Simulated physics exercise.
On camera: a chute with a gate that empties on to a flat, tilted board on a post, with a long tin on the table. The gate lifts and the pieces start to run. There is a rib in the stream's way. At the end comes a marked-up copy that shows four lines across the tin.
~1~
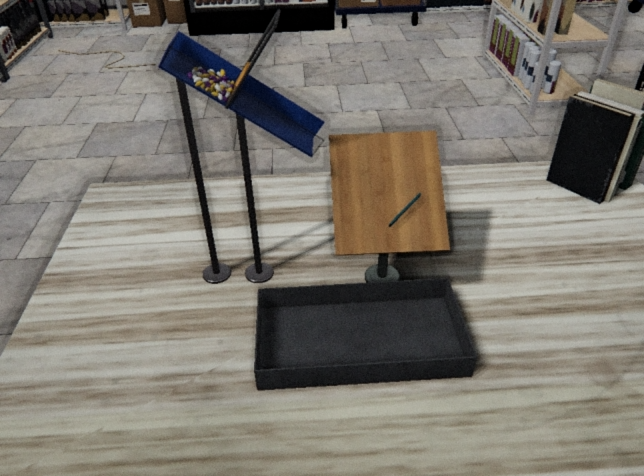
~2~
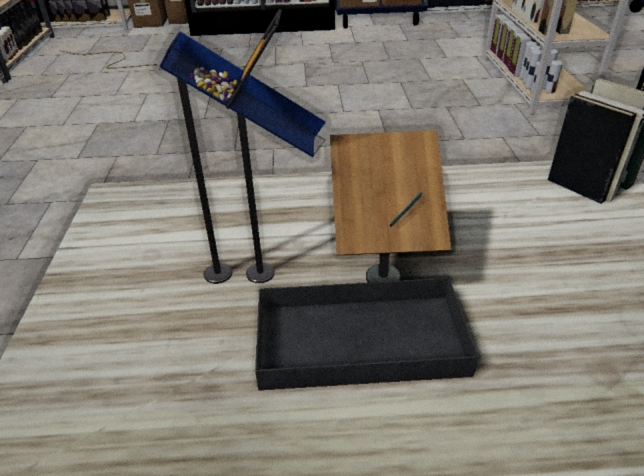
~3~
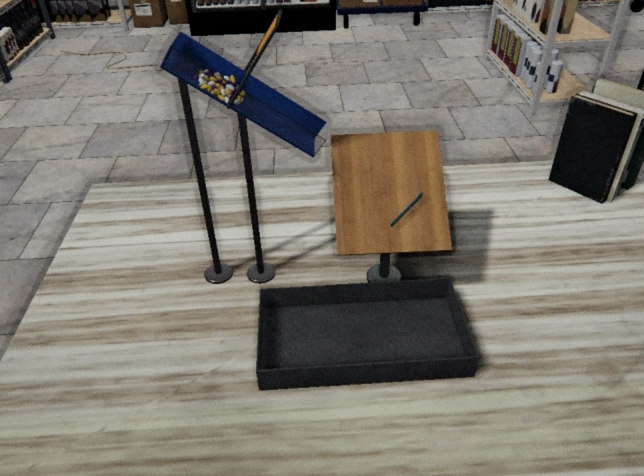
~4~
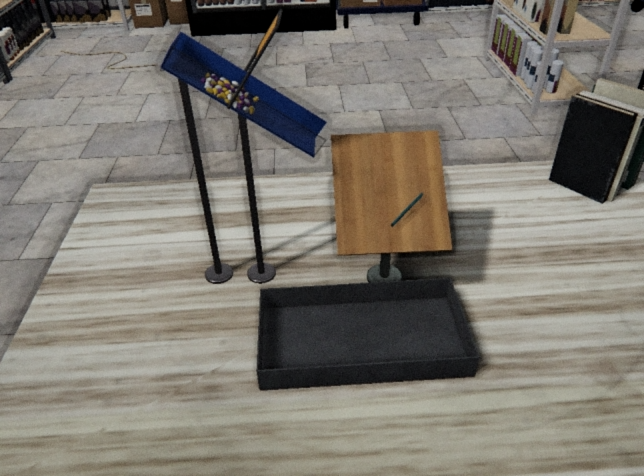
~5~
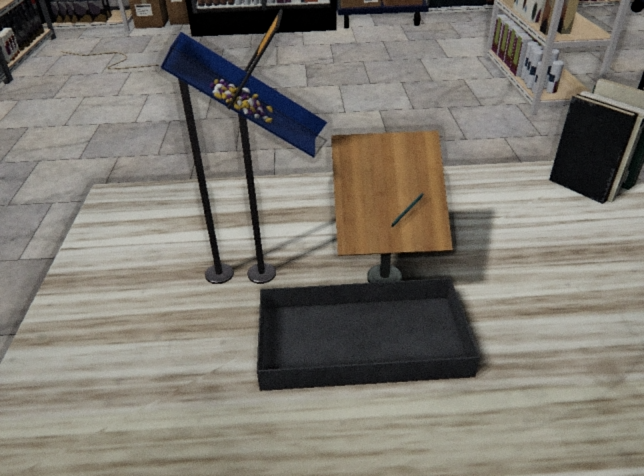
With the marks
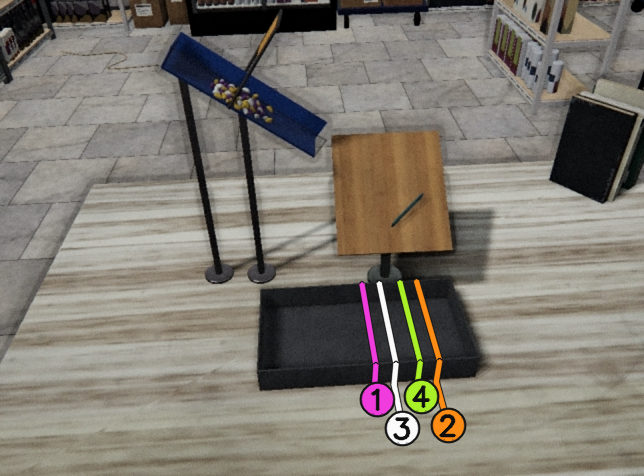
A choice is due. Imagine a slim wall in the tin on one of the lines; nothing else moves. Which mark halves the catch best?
3 is best.
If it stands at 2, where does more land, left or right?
The left side.
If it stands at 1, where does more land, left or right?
More lands on the right.
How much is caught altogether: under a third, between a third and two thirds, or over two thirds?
Over two thirds.
On the marked copy, line 1 crosses the front rim at (375, 364); line 2 crosses the front rim at (439, 360); line 3 crosses the front rim at (395, 362); line 4 crosses the front rim at (420, 361).
If 1 is chosen, of what is caught, a small part on the left of the divider, nearly all on the right.
If 2 is chosen, of what is caught, nearly all on the left of the divider, a stray few on the right.
If 3 is chosen, of what is caught, about half on the left of the divider, about half on the right.
If 4 is chosen, of what is caught, nearly all on the left of the divider, a small part on the right.
